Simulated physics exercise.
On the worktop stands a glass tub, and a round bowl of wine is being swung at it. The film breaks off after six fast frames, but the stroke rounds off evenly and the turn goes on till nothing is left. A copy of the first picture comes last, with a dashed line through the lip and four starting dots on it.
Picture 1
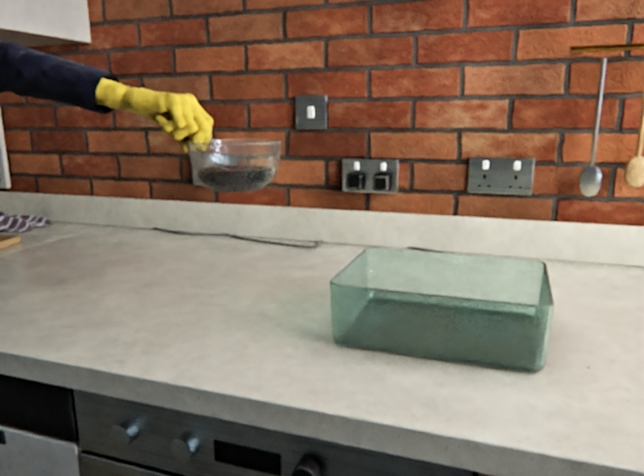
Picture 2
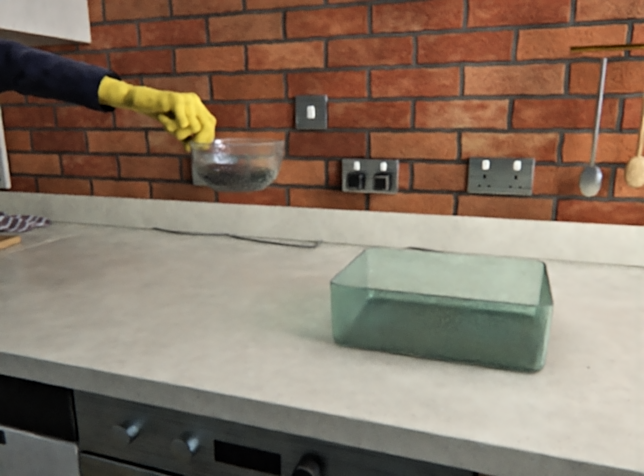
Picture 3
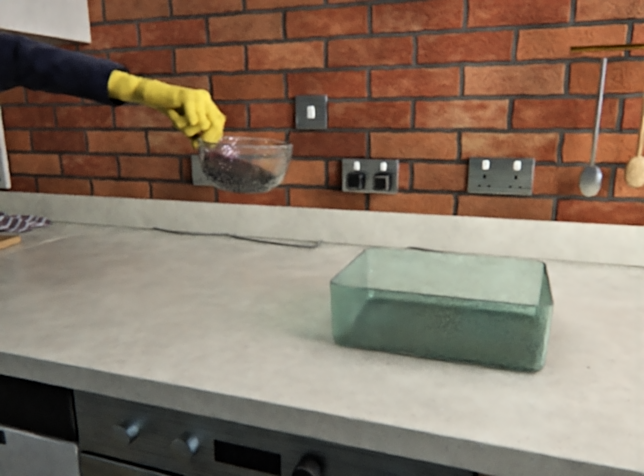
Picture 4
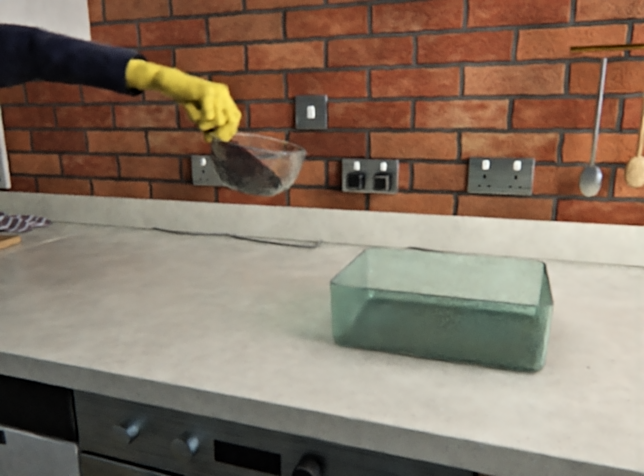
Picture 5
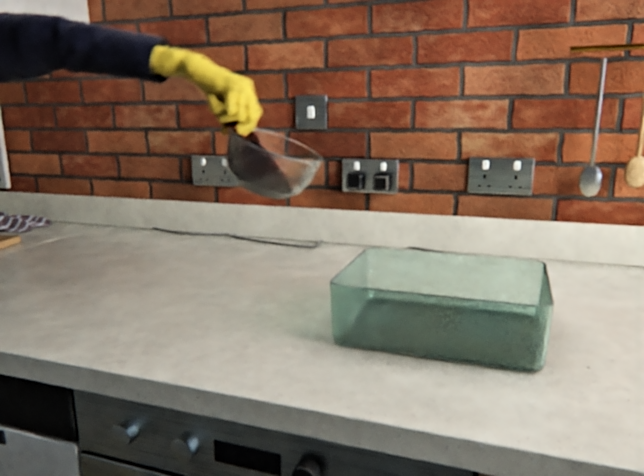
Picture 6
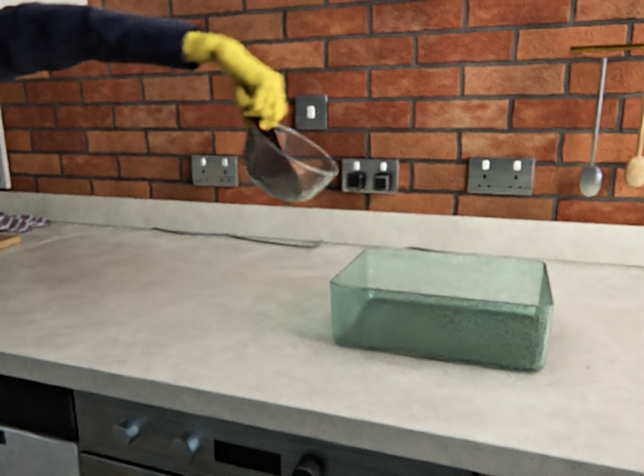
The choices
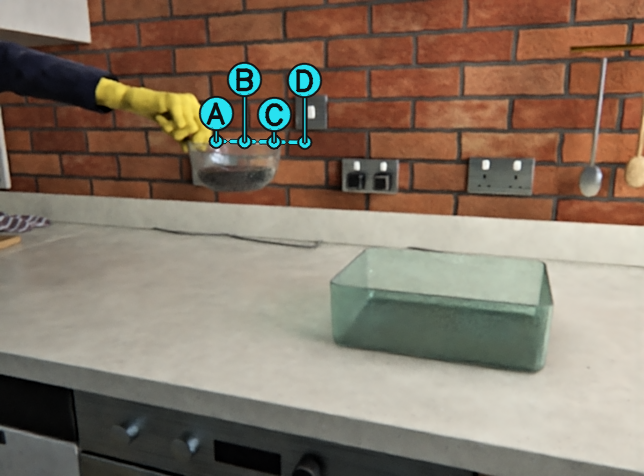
Yellow-gloved hand carrying a clear bowl of dark liquid rightward above a worktop with a greenish tub, tilting it increasingly steeply.
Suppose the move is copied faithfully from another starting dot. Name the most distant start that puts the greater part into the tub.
Use spot A.
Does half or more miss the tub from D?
No, not at all.
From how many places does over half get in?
All of the four.
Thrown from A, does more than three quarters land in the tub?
No, less.
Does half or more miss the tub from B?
No, that is safe.
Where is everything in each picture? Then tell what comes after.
The first picture shows upright, lip at (275, 142); tub from (333, 341) to (545, 371); nothing has left yet.
The second picture shows upright, lip at (278, 142); nothing has left yet.
The third picture shows tipped about 5°, lip at (287, 145); nothing has left yet.
The fourth picture shows tipped about 12°, lip at (301, 152); nothing has left yet.
The fifth picture shows tipped about 21°, lip at (317, 161); wine is over the rim, down to (242, 128).
The sixth picture shows tipped about 33°, lip at (333, 172); wine is over the rim, down to (266, 124).
In cyan, A at (216, 141); B at (244, 141); C at (274, 142); D at (304, 142).
With A, about 65 % lands in the tub, 27 % falls short and 9 % goes beside or beyond.
With B, about 78 % lands in the tub, 15 % falls short and 7 % goes beside or beyond.
With C, about 90 % lands in the tub, 4 % falls short and 6 % goes beside or beyond.
With D, about 81 % lands in the tub, 4 % falls short and 15 % goes beside or beyond.
